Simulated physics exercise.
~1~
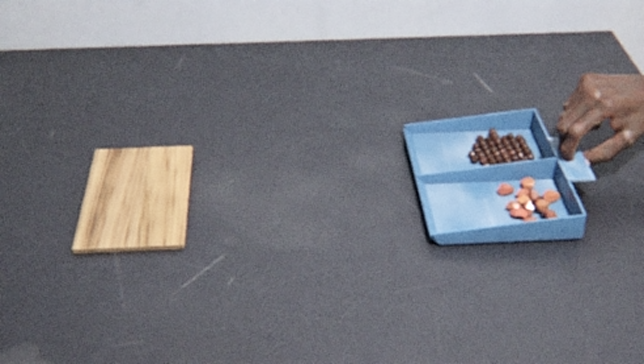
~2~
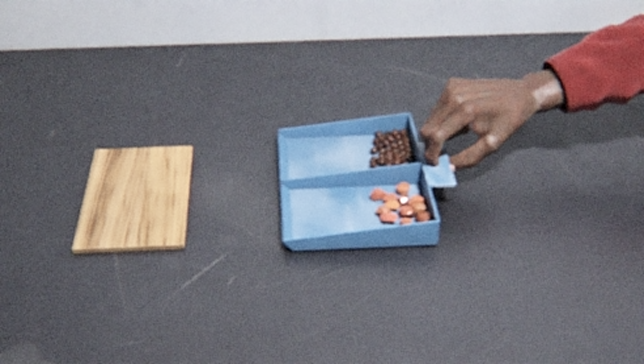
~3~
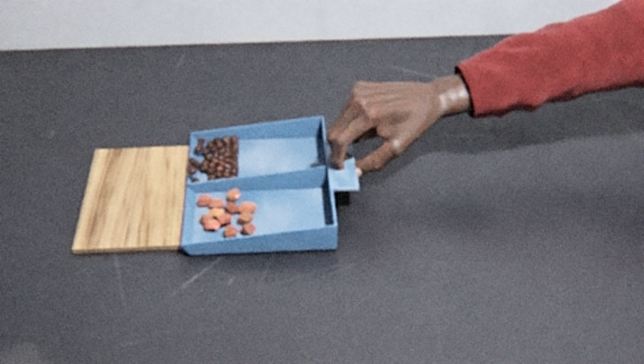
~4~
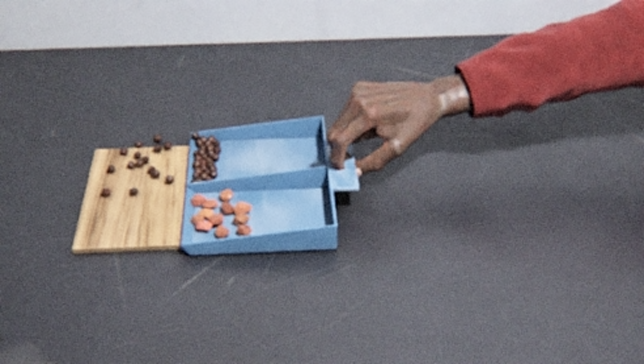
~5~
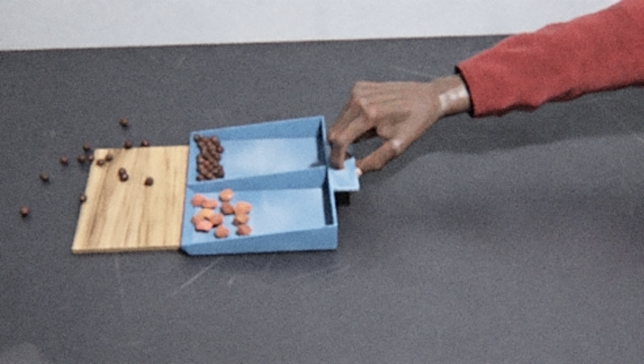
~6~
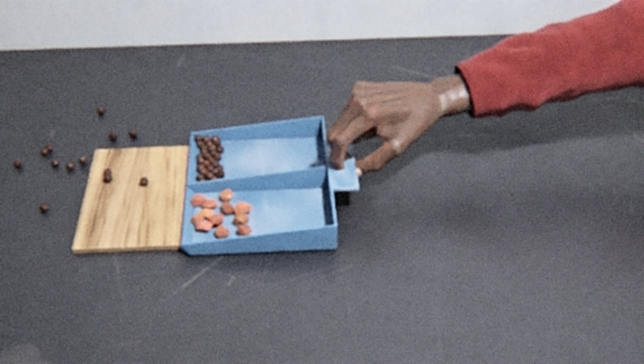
The clip opens on a dark tabletop with a flat wooden board at left and a divided blue tray at right, a hand at the tray's tab. The tray holds small dark brown balls in its back section and orange-pink pieces in its front section. The hand, in a red sleeve, pushes the tray left until it stops against the board. Both lots slide forward to the low rim, and some brown balls spill over it, rolling across the board and onto the table beyond. At the end, the remaining brown balls and all the orange-pink pieces sit inside the tray.
